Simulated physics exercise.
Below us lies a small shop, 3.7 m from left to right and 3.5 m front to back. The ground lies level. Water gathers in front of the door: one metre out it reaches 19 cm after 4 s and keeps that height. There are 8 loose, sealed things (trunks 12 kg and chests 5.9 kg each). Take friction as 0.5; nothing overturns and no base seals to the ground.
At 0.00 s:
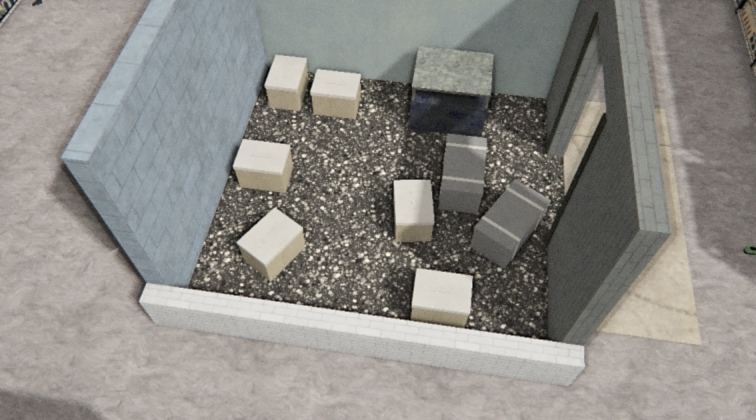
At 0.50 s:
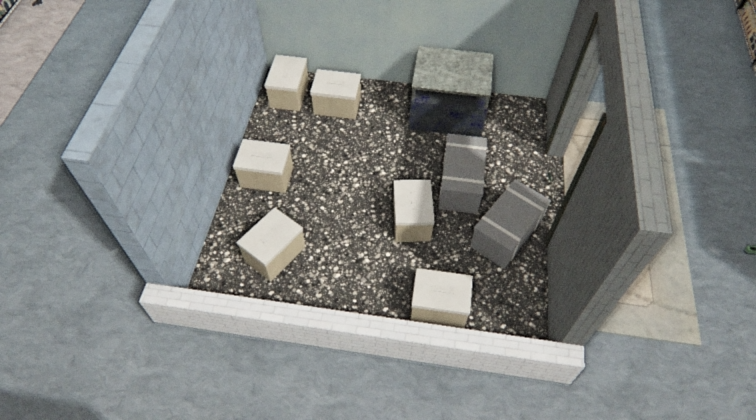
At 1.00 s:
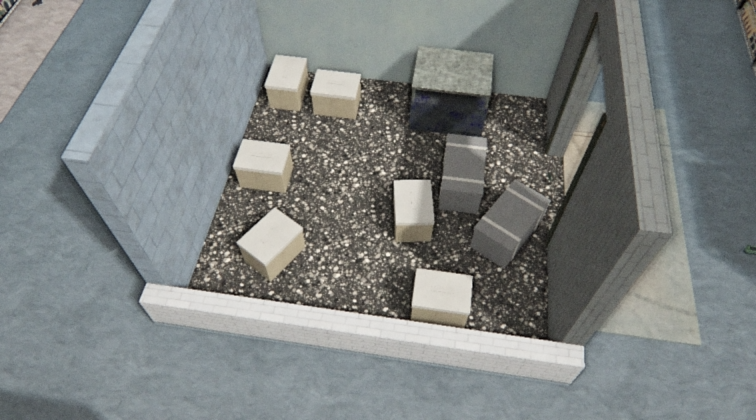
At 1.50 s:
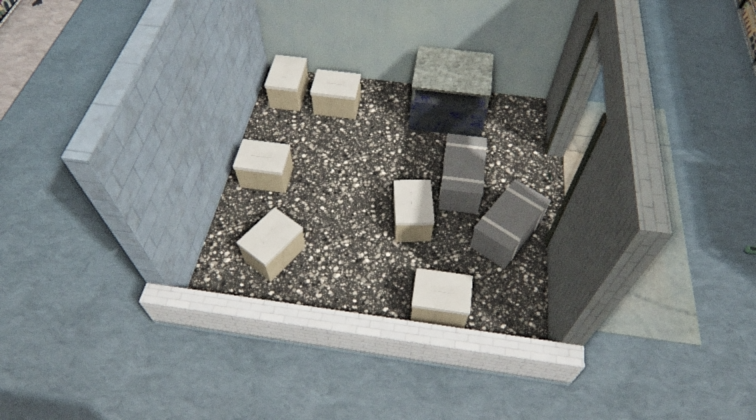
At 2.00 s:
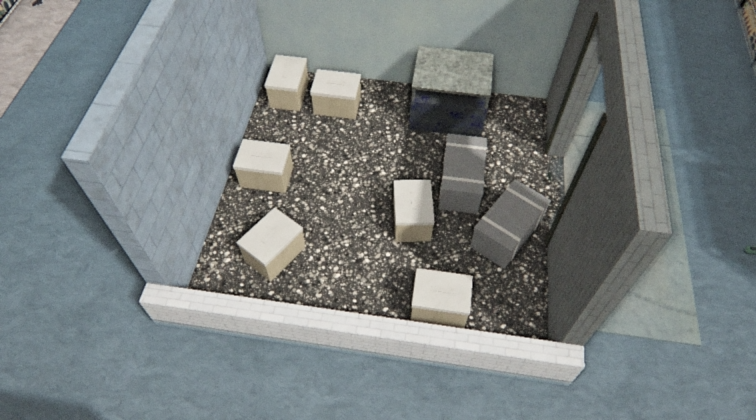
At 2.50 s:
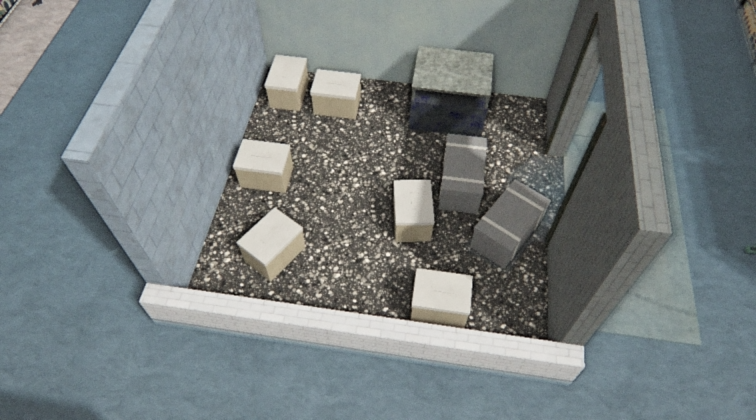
A small shop with a pebbled floor, seen from above, holds pale blocks and grey ones between its walls, with dry ground outside. Blue-grey water spreads over the ground around it and gradually covers the pale paving by the doorway at right. Finally a little water enters through the doorway, while the blocks stay still.
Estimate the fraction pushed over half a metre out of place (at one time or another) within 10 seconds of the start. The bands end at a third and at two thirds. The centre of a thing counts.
That comes to two thirds or more.
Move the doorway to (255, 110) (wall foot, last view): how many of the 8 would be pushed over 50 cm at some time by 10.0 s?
Then 6.
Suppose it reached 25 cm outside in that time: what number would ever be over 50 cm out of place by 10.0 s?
In that case 8 of them.
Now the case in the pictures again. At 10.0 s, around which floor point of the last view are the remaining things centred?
At about (337, 226).
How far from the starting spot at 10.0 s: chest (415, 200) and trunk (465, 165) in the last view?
In that order: 150 cm, 150 cm.
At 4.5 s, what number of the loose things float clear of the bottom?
At that moment 0.
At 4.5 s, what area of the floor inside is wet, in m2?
About 5.0 m2.
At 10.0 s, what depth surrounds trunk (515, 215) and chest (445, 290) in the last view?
Roughly 10 and 4 cm.
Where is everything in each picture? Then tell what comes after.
The first picture shows a trunk at (465, 163) rests on the ground; a trunk at (513, 214), on the bottom; 0.0 m2 under water; 0 of 8 have shifted.
The second picture shows a trunk at (465, 163), on the bottom; a trunk at (513, 214) rests on the ground; water covers 0.0 m2; 0 of 8 have shifted.
The third picture shows a trunk at (465, 163), on the bottom; a trunk at (513, 214) rests on the ground; 0.0 m2 under water; 0 of 8 have shifted.
The fourth picture shows a trunk at (465, 163) rests on the ground; a trunk at (513, 214), on the bottom; 0.0 m2 under water; 0 of 8 have shifted.
The fifth picture shows a trunk at (465, 163) rests on the ground; a trunk at (513, 214), on the bottom; 0.0 m2 under water; 0 of 8 have shifted.
The sixth picture shows a trunk at (465, 163) rests on the ground; a trunk at (513, 214), on the bottom; water covers 0.3 m2; 0 of 8 have shifted.
After 3.5 s 0 of 8 are over 50 cm from their spots; 0 afloat.
After 4.5 s 1 of 8 are over 50 cm from their spots; 0 afloat.
After 7.0 s 3 of 8 are over 50 cm from their spots; 8 afloat.
After 10.0 s 7 of 8 are over 50 cm from their spots, and 8 have been at some point; 8 afloat.
